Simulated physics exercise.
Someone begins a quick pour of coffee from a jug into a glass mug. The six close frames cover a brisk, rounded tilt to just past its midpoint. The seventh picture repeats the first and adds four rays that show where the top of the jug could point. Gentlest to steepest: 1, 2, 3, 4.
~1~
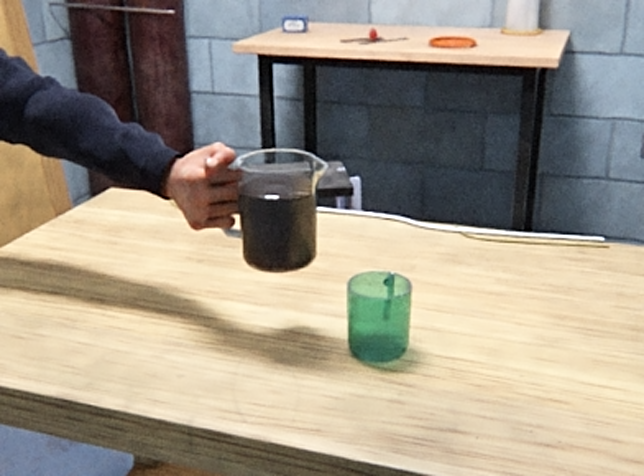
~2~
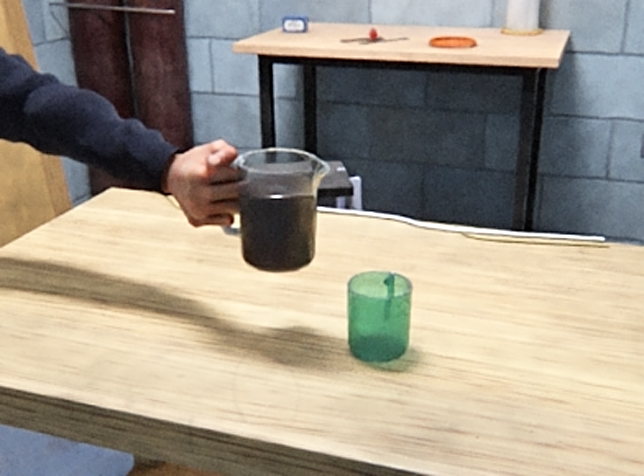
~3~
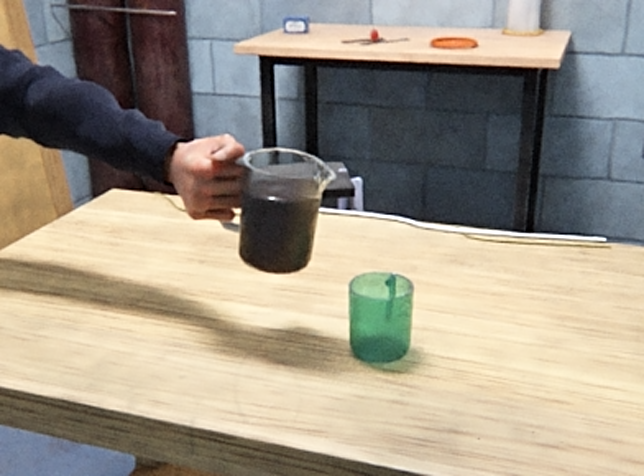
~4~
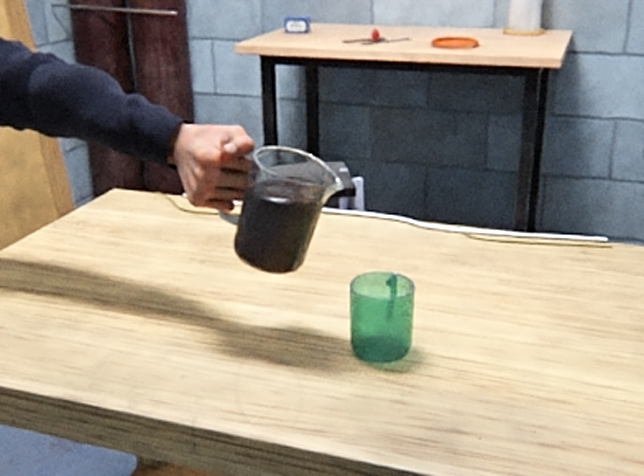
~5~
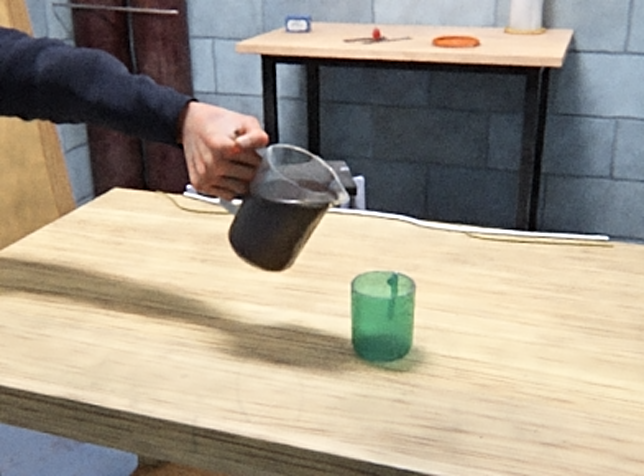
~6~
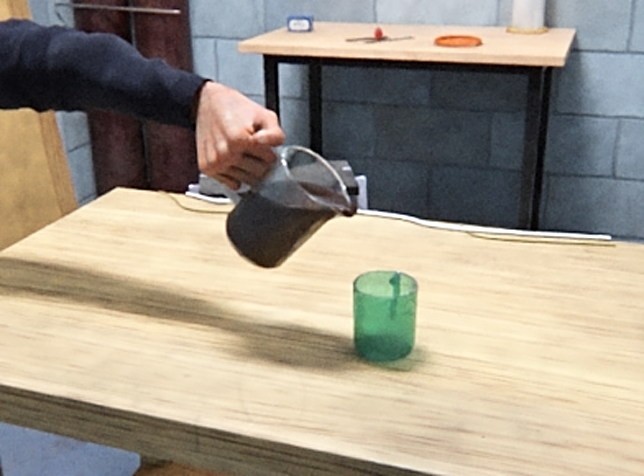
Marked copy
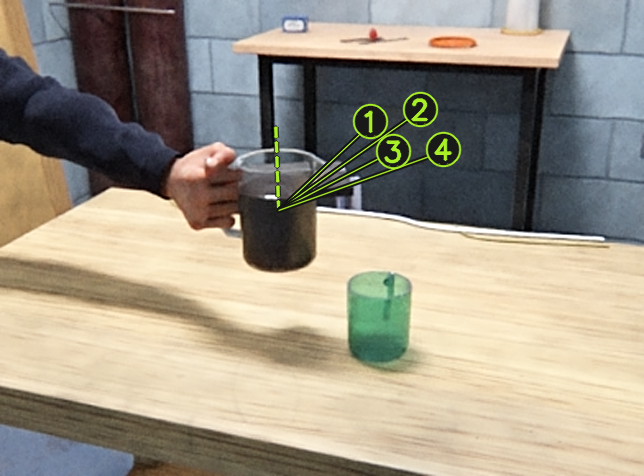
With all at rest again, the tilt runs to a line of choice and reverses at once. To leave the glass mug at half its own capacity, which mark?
3 beats the others.
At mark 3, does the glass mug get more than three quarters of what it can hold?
No.
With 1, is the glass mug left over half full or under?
Under.
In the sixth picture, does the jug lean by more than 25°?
Yes.
In lime, 1 at (359, 134); 2 at (407, 119); 3 at (377, 159); 4 at (428, 157).
With 1, the glass mug ends with about 18 % of what it can hold.
With 2, the glass mug ends with about 31 % of what it can hold.
With 3, the glass mug ends with about 48 % of what it can hold.
With 4, the glass mug ends with about 70 % of what it can hold.
